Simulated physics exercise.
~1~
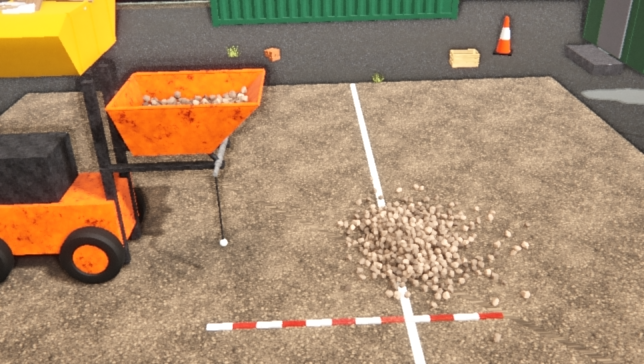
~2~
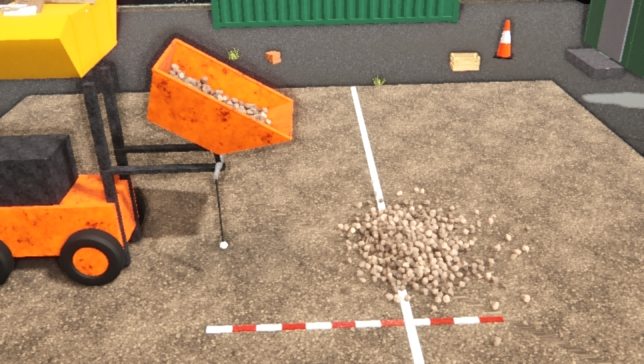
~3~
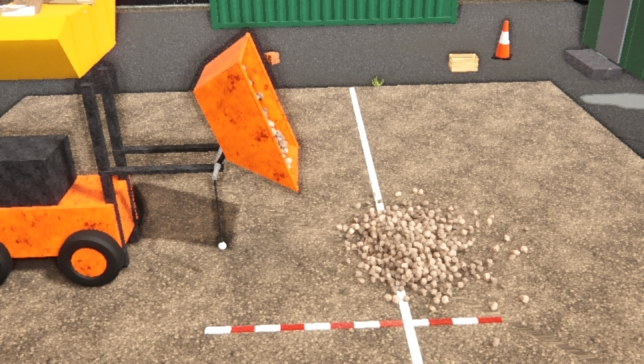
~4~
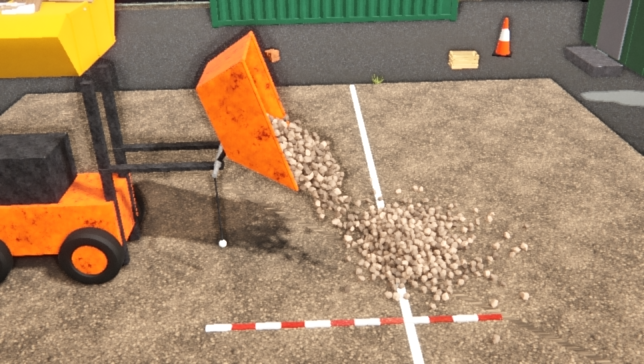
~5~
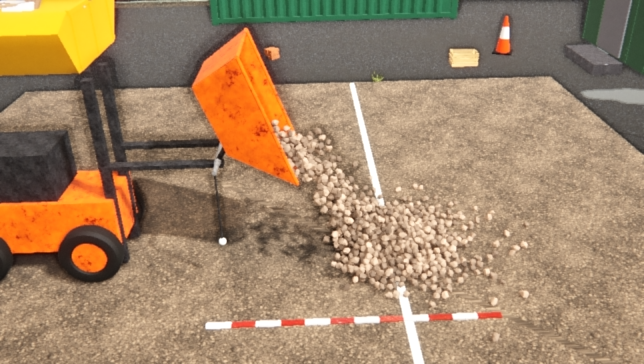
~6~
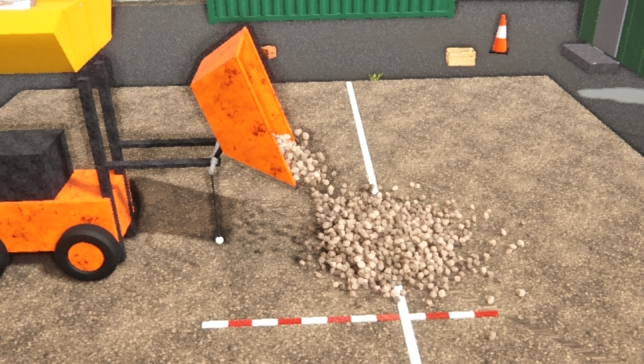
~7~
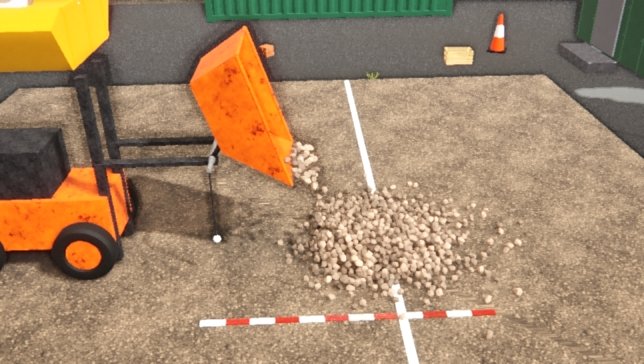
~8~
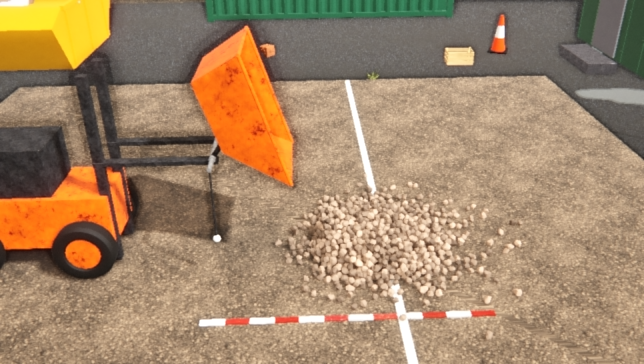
An orange loader tips its skip rightward, pouring brown stones onto the pile until empty.
